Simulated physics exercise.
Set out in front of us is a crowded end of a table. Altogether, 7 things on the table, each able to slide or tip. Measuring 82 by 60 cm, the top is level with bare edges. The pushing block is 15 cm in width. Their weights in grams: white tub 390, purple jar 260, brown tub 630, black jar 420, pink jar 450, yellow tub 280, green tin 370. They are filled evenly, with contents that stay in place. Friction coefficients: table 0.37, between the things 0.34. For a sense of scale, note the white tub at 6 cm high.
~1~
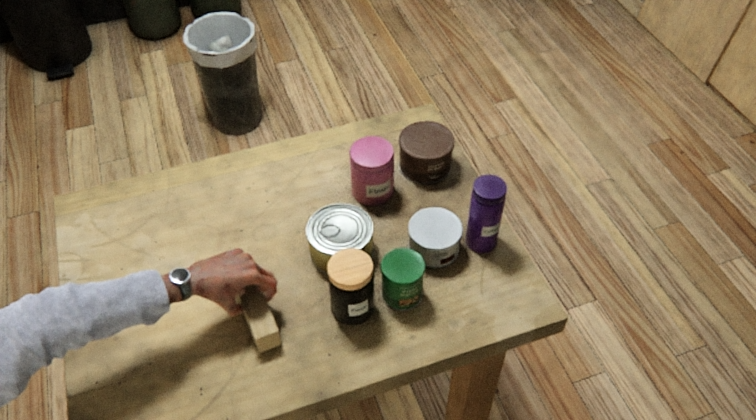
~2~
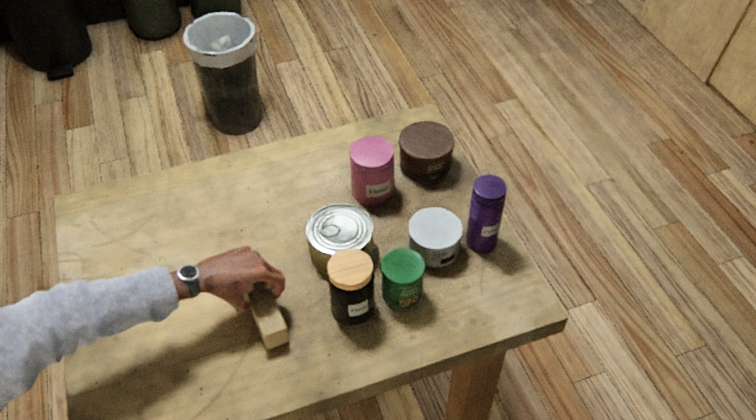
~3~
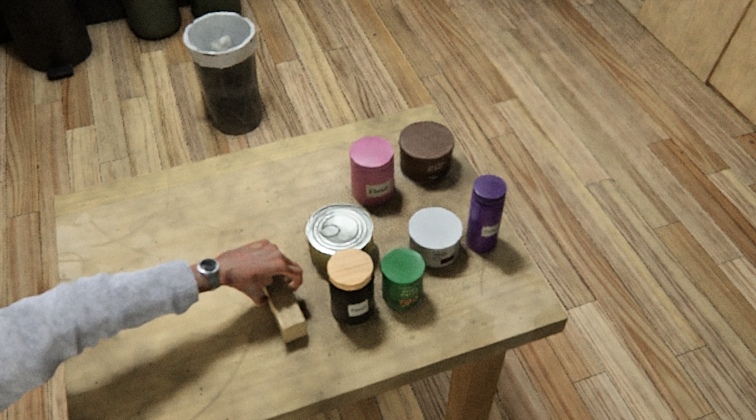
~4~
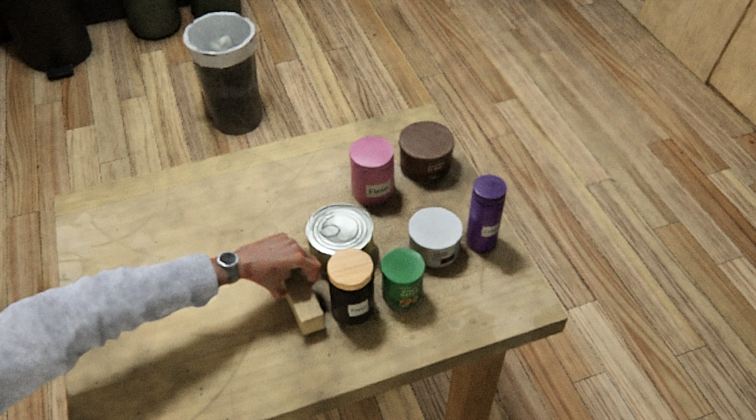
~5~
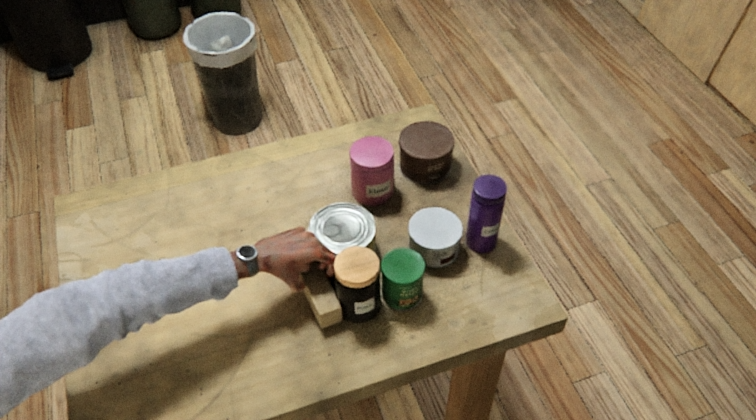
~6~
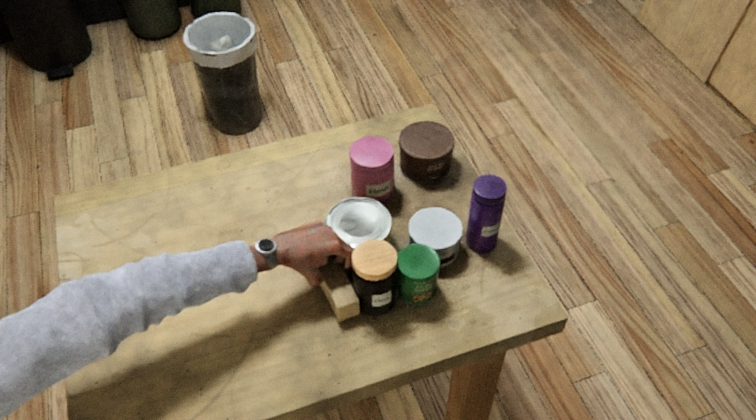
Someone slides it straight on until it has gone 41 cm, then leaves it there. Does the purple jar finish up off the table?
Yes, it leaves the table.
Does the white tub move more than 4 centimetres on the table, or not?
White tub: Moved.
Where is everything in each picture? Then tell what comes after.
The first picture shows pusher on by 0 cm; purple jar (485, 215); white tub (435, 238).
The second picture shows pusher on by 1 cm; black jar (352, 287); pink jar (372, 171).
The third picture shows pusher on by 5 cm; yellow tub (341, 240); green tin (403, 280).
The fourth picture shows pusher on by 8 cm; white tub (435, 238); brown tub (426, 153).
The fifth picture shows pusher on by 11 cm; black jar (358, 285); pink jar (372, 171).
The sixth picture shows pusher on by 14 cm; purple jar (485, 215); yellow tub (359, 233) shifted 4 cm.
Then, 0.60 s past the last view, pusher on by 24 cm; purple jar shifted 2 cm near (497, 216); yellow tub shifted 13 cm; black jar shifted 14 cm.
Then, 1.20 s past the last view, pusher on by 33 cm; purple jar now off the table; green tin shifted 17 cm; yellow tub shifted 22 cm.
Then, 1.70 s past the last view, pusher on by 41 cm; yellow tub shifted 27 cm; black jar shifted 31 cm; white tub shifted 14 cm.
Finally, off the table, purple jar; not toppled but over 4 cm from the start, white tub, brown tub, black jar, yellow tub and green tin; pink jar still in place (within 4 cm).
